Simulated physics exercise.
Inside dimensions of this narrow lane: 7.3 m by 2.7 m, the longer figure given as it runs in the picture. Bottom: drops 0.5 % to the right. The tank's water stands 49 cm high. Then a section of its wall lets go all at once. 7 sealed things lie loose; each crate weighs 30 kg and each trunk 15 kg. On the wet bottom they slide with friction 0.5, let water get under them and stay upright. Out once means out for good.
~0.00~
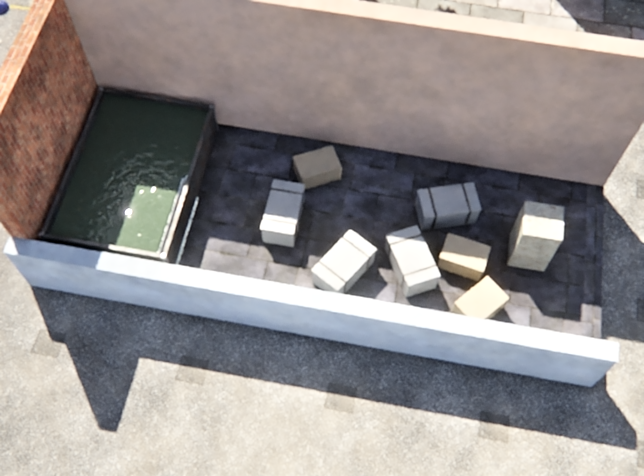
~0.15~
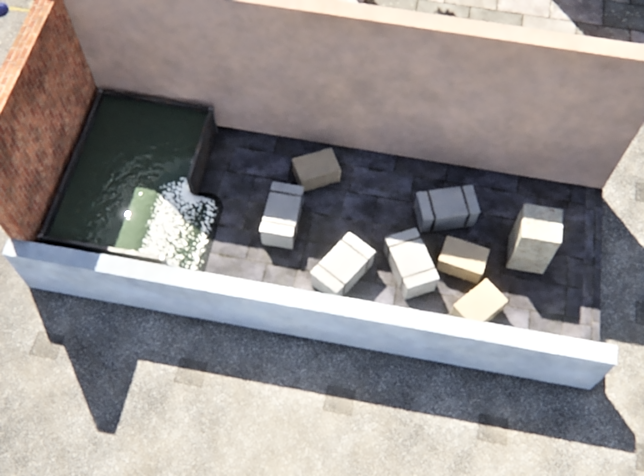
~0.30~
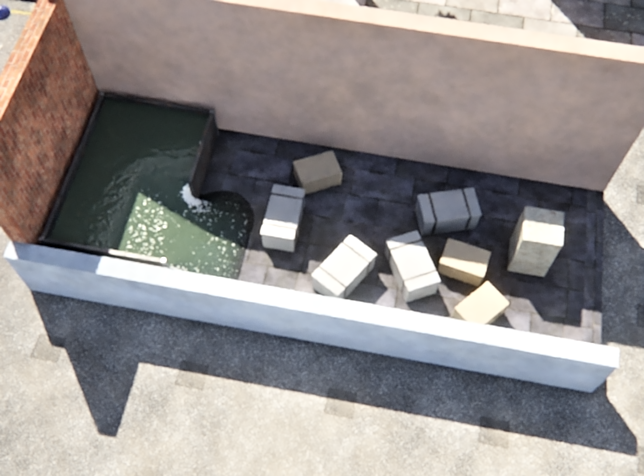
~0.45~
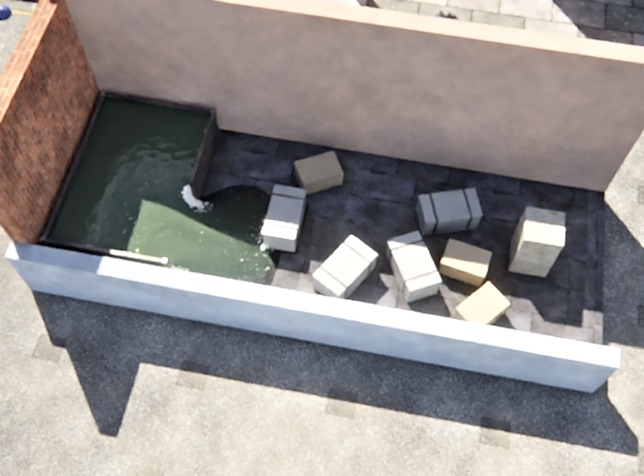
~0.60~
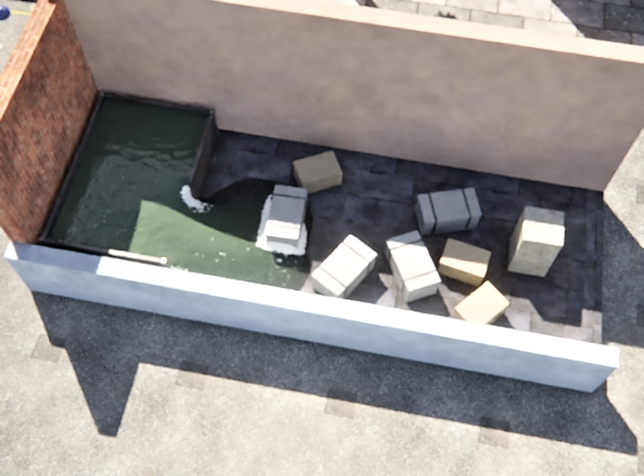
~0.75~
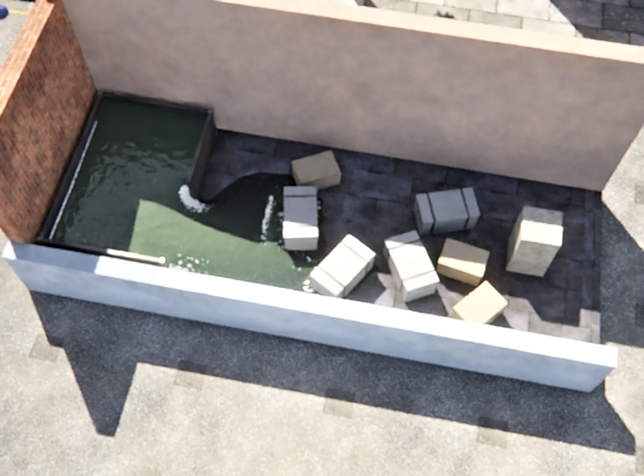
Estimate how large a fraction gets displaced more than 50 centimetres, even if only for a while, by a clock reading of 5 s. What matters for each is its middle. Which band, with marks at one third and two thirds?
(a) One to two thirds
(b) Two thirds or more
Answer: B.
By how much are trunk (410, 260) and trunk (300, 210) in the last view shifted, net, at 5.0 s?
The first one: Gone out. The second one: 450 cm.
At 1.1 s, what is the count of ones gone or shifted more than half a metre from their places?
I get 1.
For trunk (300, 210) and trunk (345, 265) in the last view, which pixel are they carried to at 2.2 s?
Around (434, 187) and (447, 296).
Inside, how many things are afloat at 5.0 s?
At that point I count 0.
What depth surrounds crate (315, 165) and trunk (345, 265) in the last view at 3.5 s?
Around 3 cm and 11 cm.
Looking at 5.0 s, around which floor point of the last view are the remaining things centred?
Centre of the remaining things: Roughly (465, 218).
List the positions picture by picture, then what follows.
In the first picture, a trunk at (283, 206) rests on the ground; a trunk at (344, 259) rests on the ground; 3.7 m2 under water; 0 of 7 have shifted.
In the second picture, a trunk at (282, 208) rests on the ground; a trunk at (343, 262) rests on the ground; water covers 4.3 m2; 0 of 7 have shifted.
In the third picture, a trunk at (283, 211), on the bottom; a trunk at (344, 264), on the bottom; water covers 5.1 m2; 0 of 7 have shifted.
In the fourth picture, a trunk at (284, 211) rests on the ground; a trunk at (345, 265), on the bottom; 5.8 m2 under water; 0 of 7 have shifted.
In the fifth picture, a trunk at (286, 211) rests on the ground, 4 cm from its start; a trunk at (344, 265), on the bottom; 6.5 m2 under water; 0 of 7 have shifted.
In the sixth picture, a trunk at (300, 211) rests on the ground, 26 cm from its start; a trunk at (343, 264), on the bottom; 7.1 m2 under water; 1 of 7 have shifted.
After 1.1 s 1 of 7 are over 50 cm from their spots; 0 afloat.
After 2.2 s 2 of 7 are over 50 cm from their spots; 2 afloat.
After 3.5 s 6 of 7 are over 50 cm from their spots; 3 afloat.
After 5.0 s 6 of 7 are over 50 cm from their spots, and 6 have been at some point; 0 afloat.
